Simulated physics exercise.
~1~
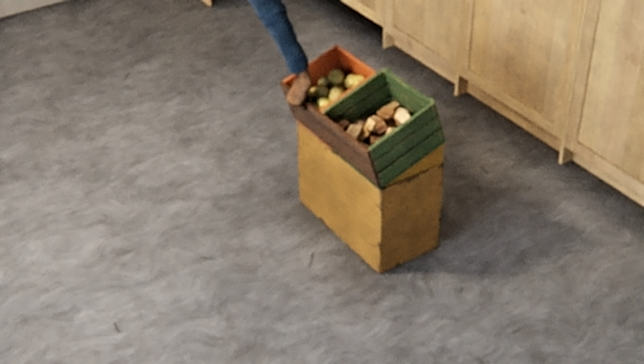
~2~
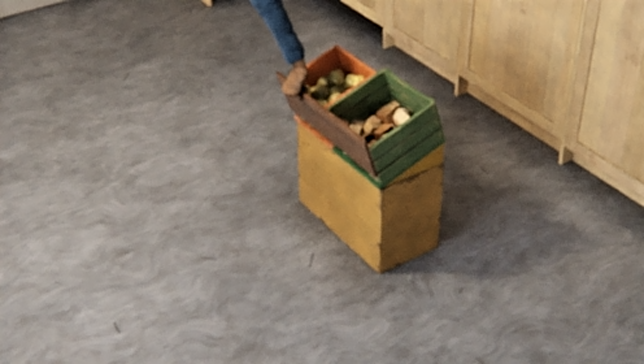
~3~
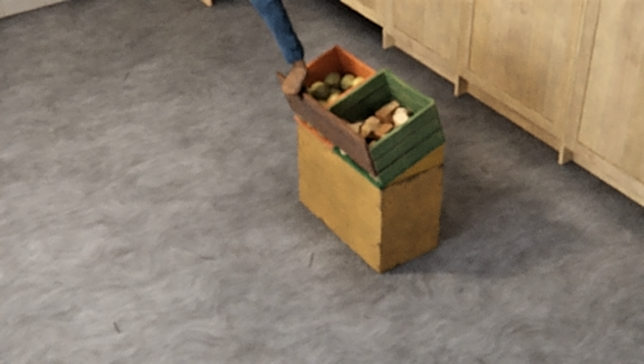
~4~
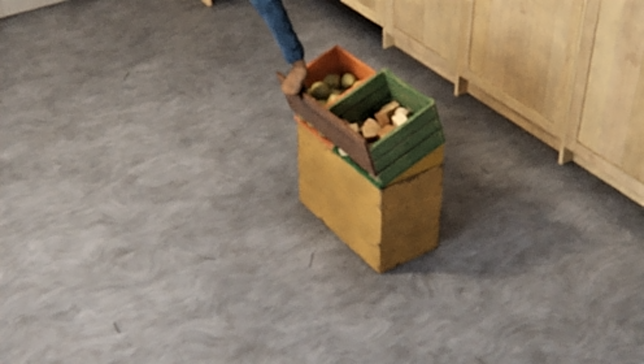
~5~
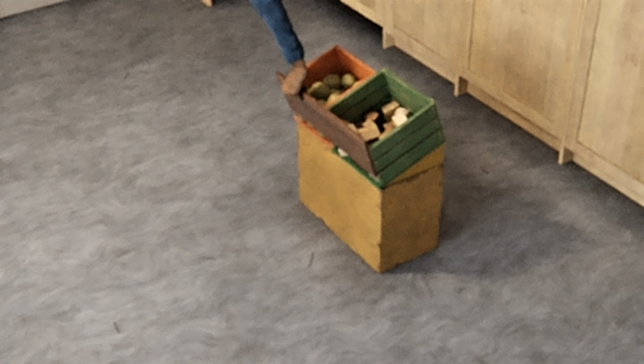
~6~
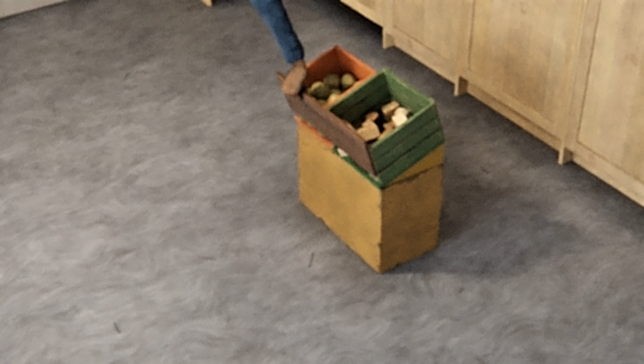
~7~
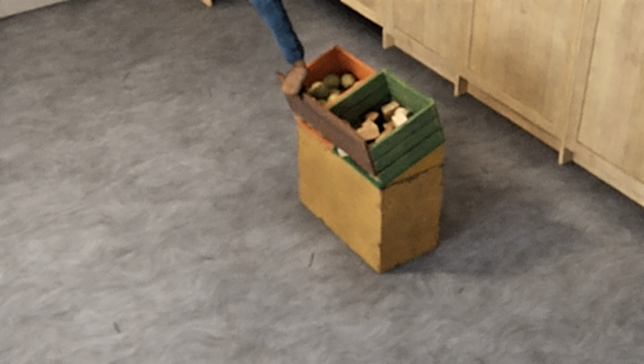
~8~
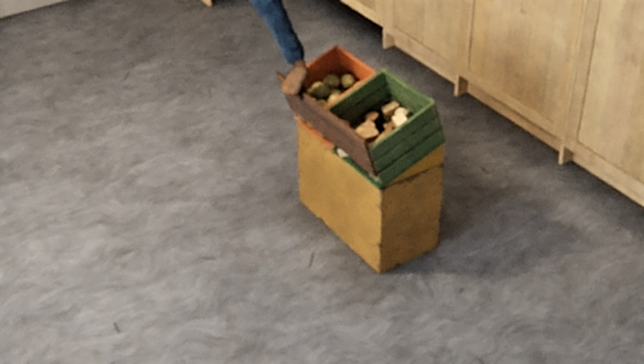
A blue-sleeved arm reaches to two tilted bins, whose contents shift slightly but stay inside.
